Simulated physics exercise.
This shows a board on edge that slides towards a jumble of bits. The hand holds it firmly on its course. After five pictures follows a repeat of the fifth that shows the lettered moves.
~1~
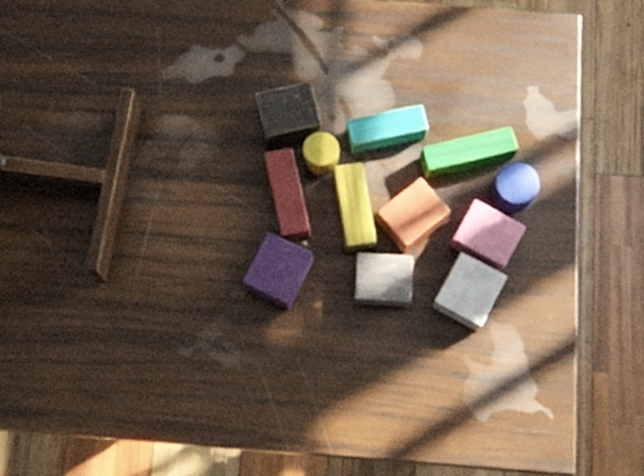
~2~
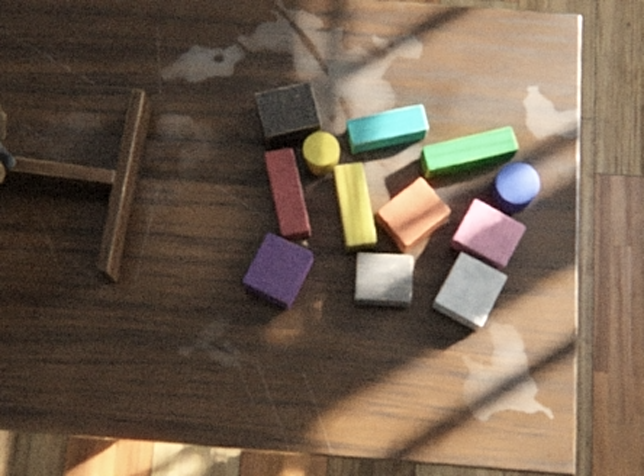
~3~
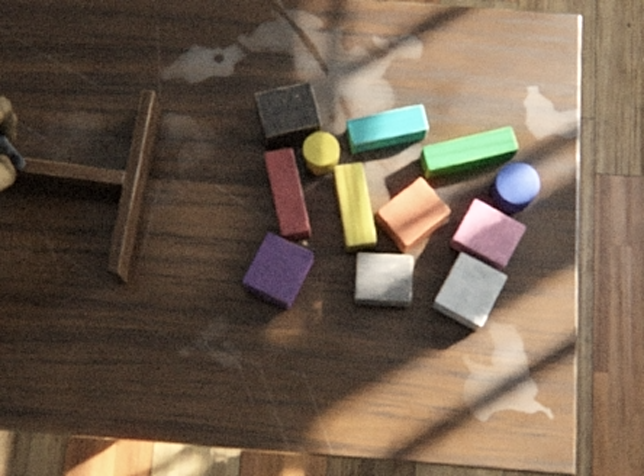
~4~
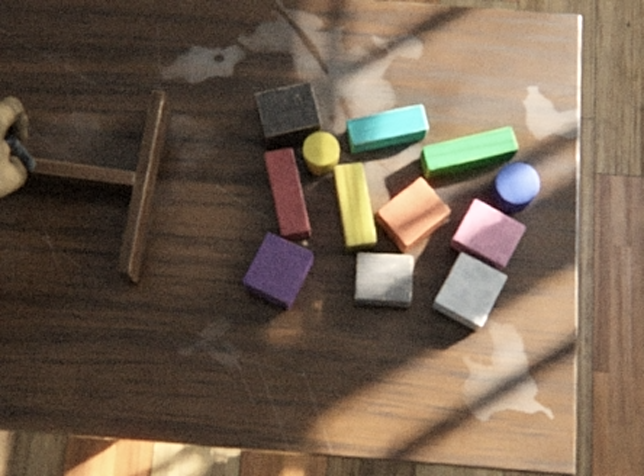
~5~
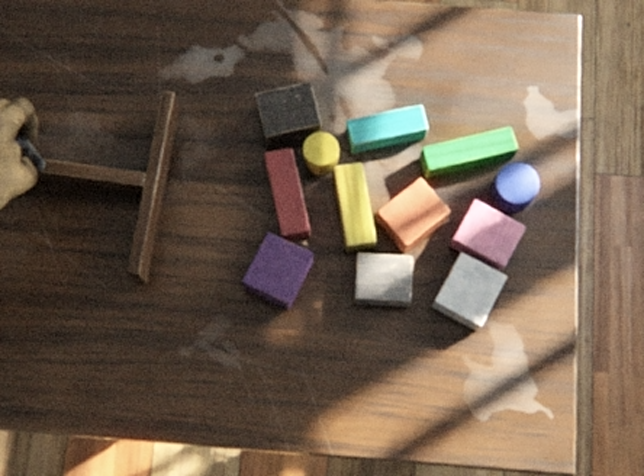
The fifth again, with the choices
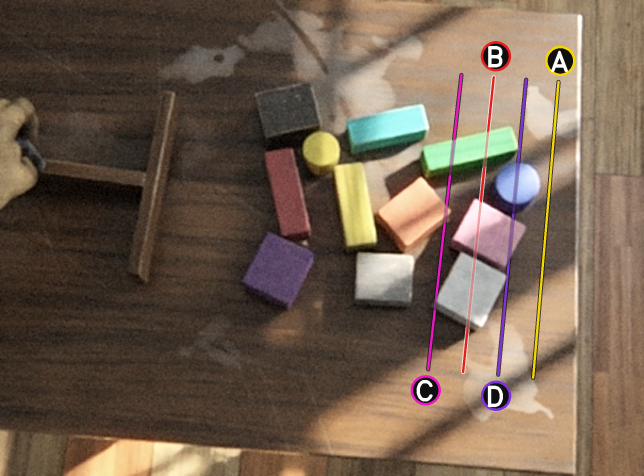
Wooden T-shaped pusher sliding slowly right across a table, a hand coming into view behind it, the coloured blocks staying still.
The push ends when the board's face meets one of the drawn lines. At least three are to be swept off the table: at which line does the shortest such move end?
It can halt at B.
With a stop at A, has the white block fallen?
Yes.
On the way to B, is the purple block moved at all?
Yes.
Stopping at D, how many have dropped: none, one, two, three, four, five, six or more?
Six or more.
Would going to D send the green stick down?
By then, yes.
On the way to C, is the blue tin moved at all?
By then, yes.
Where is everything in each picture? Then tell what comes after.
In the first picture, turquoise stick (386, 130); black block (289, 116); purple block (278, 271).
In the second picture, board (120, 178); yellow tin (321, 154).
In the third picture, board (131, 179); blue tin (515, 188).
In the fourth picture, board (141, 180); white block (469, 292).
In the fifth picture, board (151, 180); red bar (287, 195); grey block (383, 280); orange block (413, 216).
On the marked copy, A at (546, 223); B at (479, 218); C at (445, 216); D at (513, 221).
With B. Early on, board (269, 189); black block (320, 118); purple block (291, 270).
Further on, board (387, 198); pink block (535, 240); blue tin (522, 187).
At the end, board (480, 205); blue tin over the edge; pink block over the edge; three fallen.
As for the rest, A drops eight, but is farther than needed; C drops only one; D drops seven, but is farther than needed.
